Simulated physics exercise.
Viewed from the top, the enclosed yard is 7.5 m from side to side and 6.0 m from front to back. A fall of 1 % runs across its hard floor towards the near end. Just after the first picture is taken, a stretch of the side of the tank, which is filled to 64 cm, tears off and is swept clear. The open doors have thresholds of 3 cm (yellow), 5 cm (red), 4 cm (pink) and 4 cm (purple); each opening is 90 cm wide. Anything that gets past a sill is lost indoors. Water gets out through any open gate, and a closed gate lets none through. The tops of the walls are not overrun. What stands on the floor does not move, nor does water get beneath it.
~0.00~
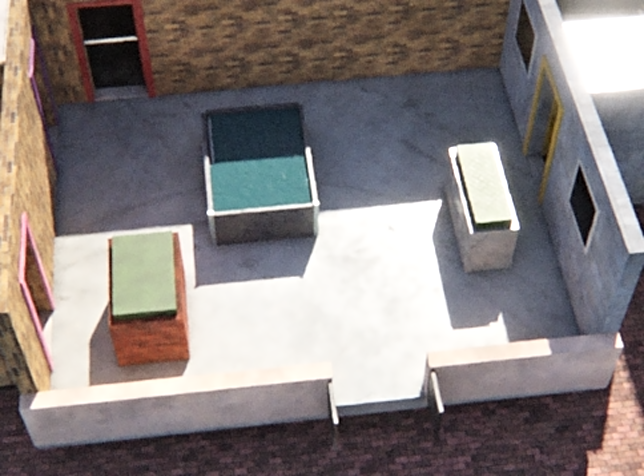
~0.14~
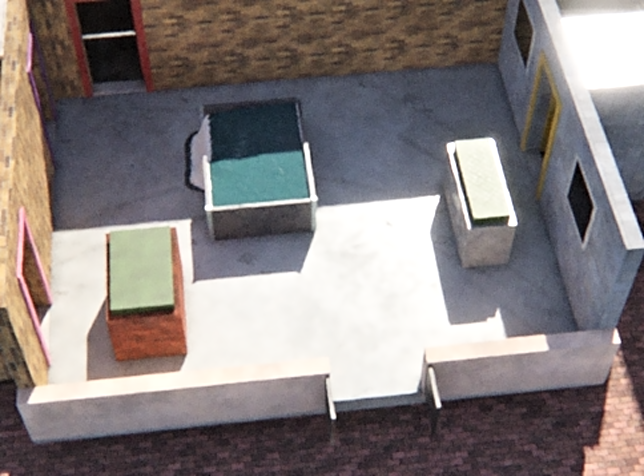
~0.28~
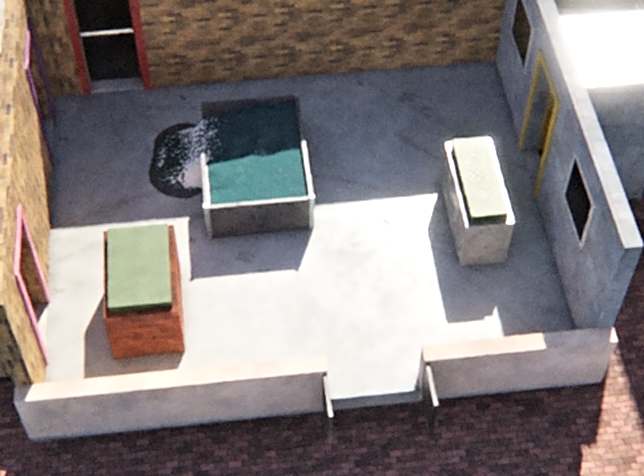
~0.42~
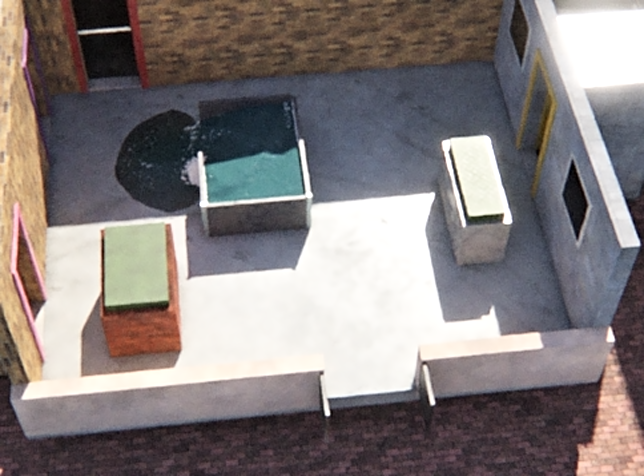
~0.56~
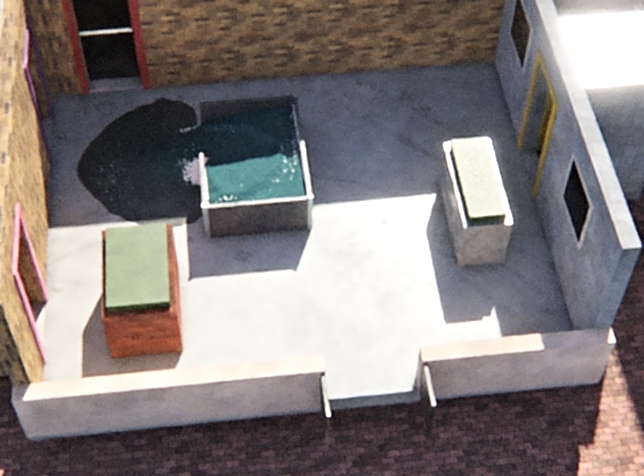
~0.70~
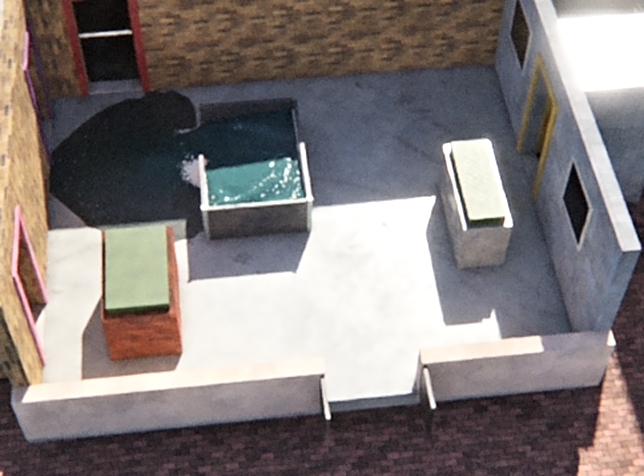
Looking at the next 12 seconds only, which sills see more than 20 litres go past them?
The yellow door holds the inflow within the limit, the red door lets the inflow top the limit, the pink door lets the inflow top the limit, the purple door lets the inflow top the limit.
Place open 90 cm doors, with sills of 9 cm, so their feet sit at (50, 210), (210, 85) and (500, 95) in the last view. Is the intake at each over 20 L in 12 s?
In that order: Above, below, below.
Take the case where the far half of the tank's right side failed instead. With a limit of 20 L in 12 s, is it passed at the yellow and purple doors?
The yellow door comes out more than that and the purple door less than that.
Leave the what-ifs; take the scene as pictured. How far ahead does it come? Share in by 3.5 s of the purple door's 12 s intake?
I'd put it at about 65 per cent by that point.
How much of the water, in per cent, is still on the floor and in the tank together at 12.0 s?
Roughly 64 percent.
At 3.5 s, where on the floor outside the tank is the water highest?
The spot is near (56, 412) in the last view.
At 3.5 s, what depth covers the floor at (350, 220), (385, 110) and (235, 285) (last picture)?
Spot one 0 cm, spot two 0 cm, spot three 0 cm.
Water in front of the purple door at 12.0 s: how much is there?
5.0 cm or so.
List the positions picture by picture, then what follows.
In the first picture, the tank at (258, 160) is whole and still, 64 cm deep.
In the second picture, the front is at (197, 136), 0.6 m from the gap at (207, 151); 0.3 m2 of floor is under water; 64 cm left at the back of the tank.
In the third picture, the front is at (160, 185), 0.9 m from the gap at (205, 151); 0.9 m2 of floor is under water; 64 cm left at the back of the tank.
In the fourth picture, the front is at (122, 178), 1.3 m from the gap at (202, 151); 1.9 m2 of floor is under water; 62 cm left at the back of the tank.
In the fifth picture, water pours out at (204, 152) and has run 1.9 m, to (85, 176); typically 5 cm deep outside, 54 cm at the tank's back.
In the sixth picture, the front is at (51, 161), 2.4 m from the gap at (203, 153); 4.8 m2 of floor is under water; 55 cm left at the back of the tank.
After 1.4 s water covers 20 % of the floor and is deepest (34 cm) near (198, 152); yellow door not reached, red door 12 cm at the sill, 0 L in, pink door not reached, purple door 14 cm at the sill, 47 L in.
After 2.2 s water covers 25 % of the floor and is deepest (32 cm) near (52, 139); yellow door not reached, red door 11 cm at the sill, 38 L in, pink door 6 cm at the sill, 0 L in, purple door 26 cm at the sill, 162 L in.
After 3.5 s water covers 30 % of the floor and is deepest (24 cm) near (56, 412); yellow door not reached, red door 13 cm at the sill, 81 L in, pink door 5 cm at the sill, 1 L in, purple door 18 cm at the sill, 300 L in.
After 7.0 s water covers 55 % of the floor and is deepest (14 cm) near (44, 368); yellow door not reached, red door 8 cm at the sill, 147 L in, pink door 9 cm at the sill, 25 L in, purple door 10 cm at the sill, 441 L in.
After 12.0 s water covers 80 % of the floor and is deepest (10 cm) near (43, 413); yellow door not reached, red door 4 cm at the sill, 154 L in, pink door 8 cm at the sill, 79 L in, purple door 5 cm at the sill, 476 L in.
